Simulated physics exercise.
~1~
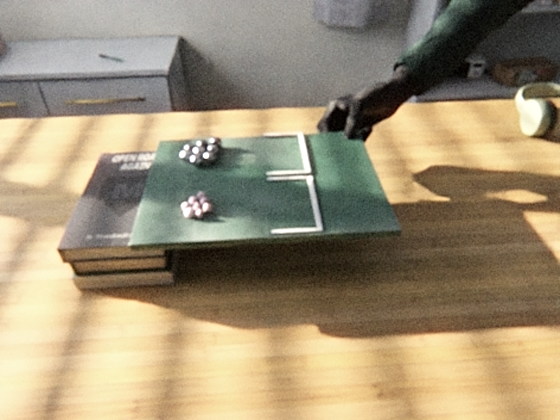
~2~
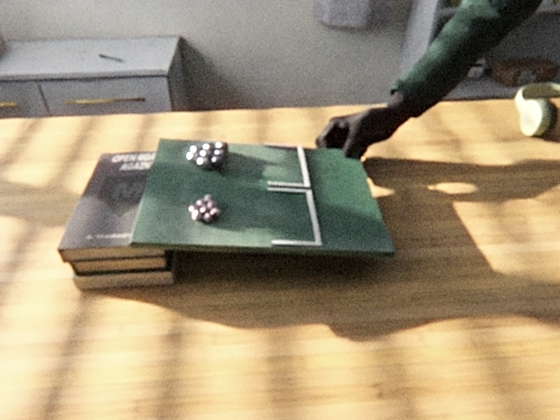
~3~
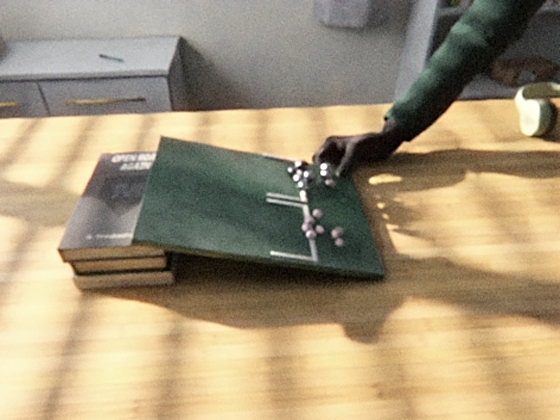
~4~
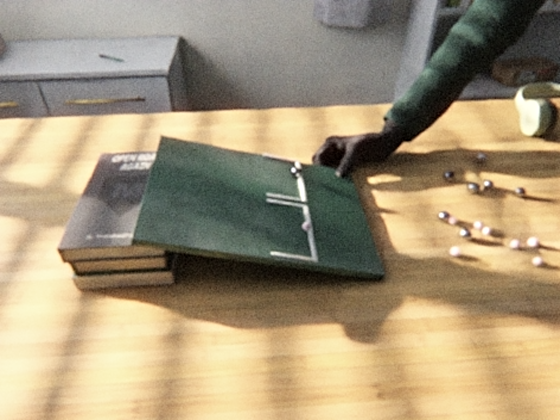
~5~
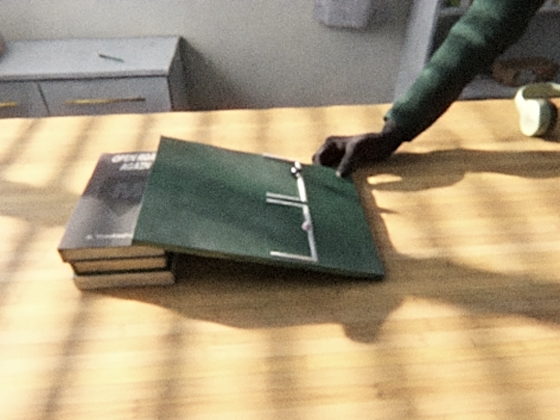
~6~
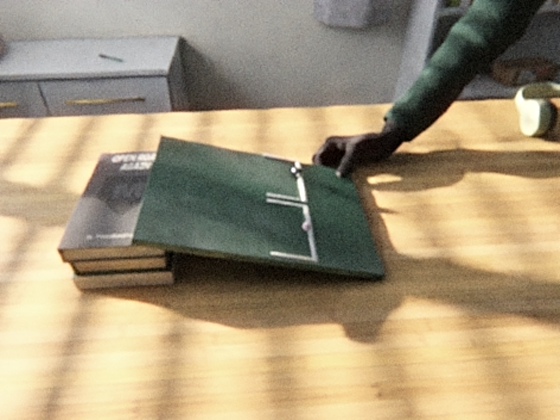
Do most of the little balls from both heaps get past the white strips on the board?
Yes, most of the balls in both the near and far heaps get past their strips and roll away across the table, with only a few left at the strips.
